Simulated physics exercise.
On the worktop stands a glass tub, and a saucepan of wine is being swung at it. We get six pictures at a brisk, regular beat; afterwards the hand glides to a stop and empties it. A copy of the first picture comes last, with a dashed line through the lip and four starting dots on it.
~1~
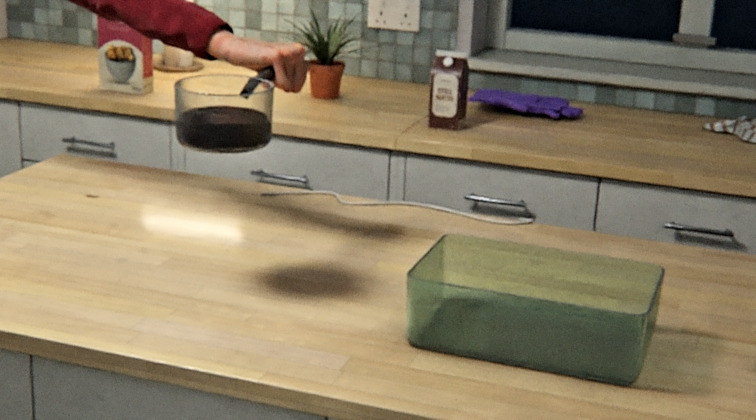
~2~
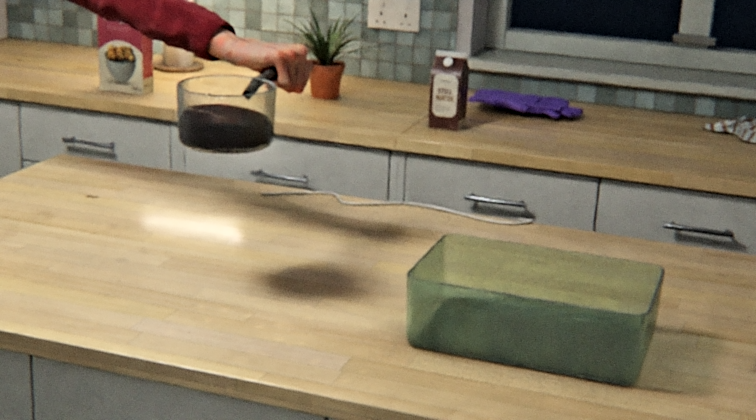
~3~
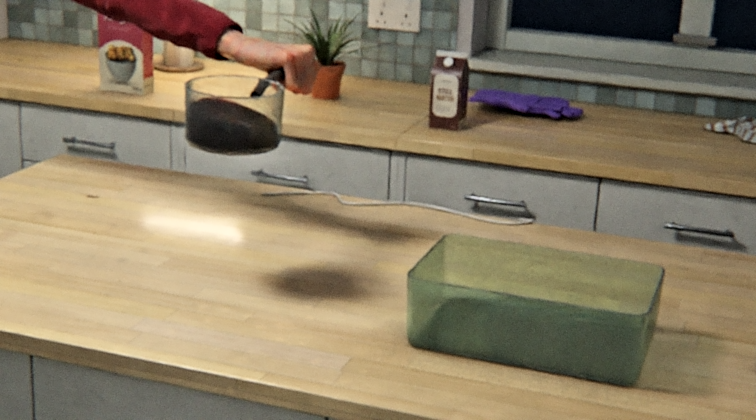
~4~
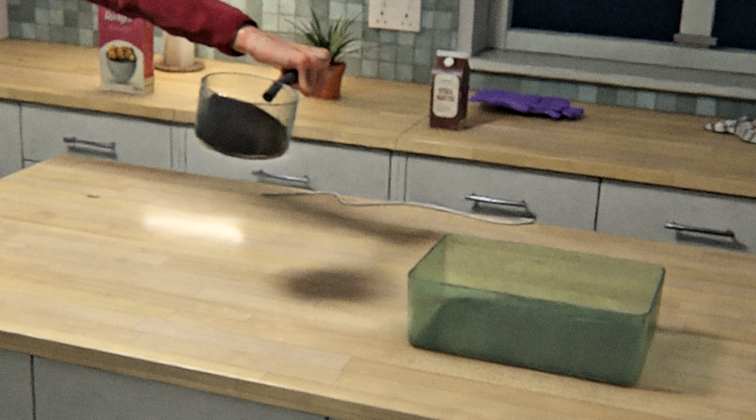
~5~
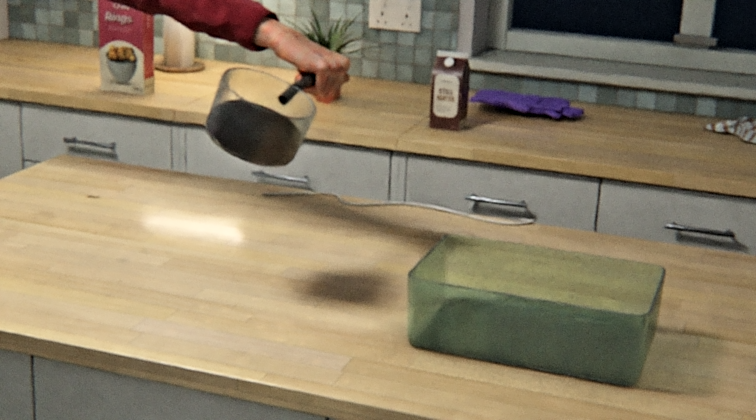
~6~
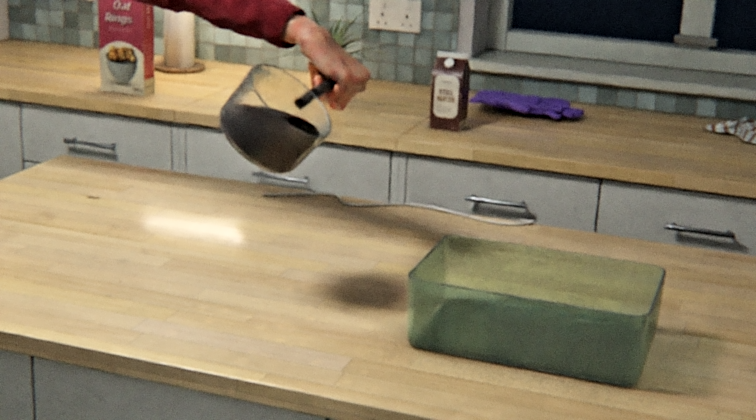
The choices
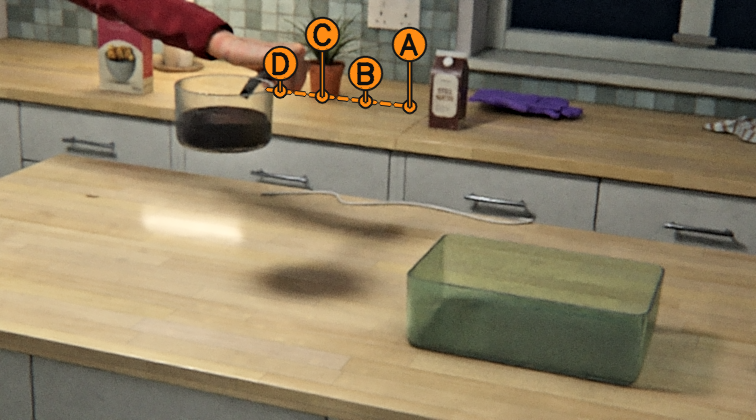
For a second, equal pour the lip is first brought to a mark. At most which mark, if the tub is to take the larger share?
The answer is spot C.
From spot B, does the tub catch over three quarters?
Yes.
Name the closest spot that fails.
Spot D.
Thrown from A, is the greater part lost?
No.
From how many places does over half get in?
Three of them.
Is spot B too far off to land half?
No, not at all.
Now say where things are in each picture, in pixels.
Upright, lip at (267, 89); tub from (407, 342) to (638, 384); nothing has left yet, in the first frame.
Upright, lip at (270, 90); nothing has left yet, in the second frame.
Upright, lip at (278, 92); nothing has left yet, in the third frame.
Tipped about 10°, lip at (293, 101); nothing has left yet, in the fourth frame.
Tipped about 23°, lip at (310, 115); nothing has left yet, in the fifth frame.
Tipped about 39°, lip at (325, 133); nothing has left yet, in the sixth frame.
On the marked copy, A at (409, 106); B at (365, 101); C at (322, 96); D at (280, 91).
With A, about 81 % lands in the tub, 1 % falls short and 18 % goes beside or beyond.
With B, about 89 % lands in the tub, 2 % falls short and 9 % goes beside or beyond.
With C, about 72 % lands in the tub, 20 % falls short and 9 % goes beside or beyond.
With D, about 19 % lands in the tub, 78 % falls short and 3 % goes beside or beyond.
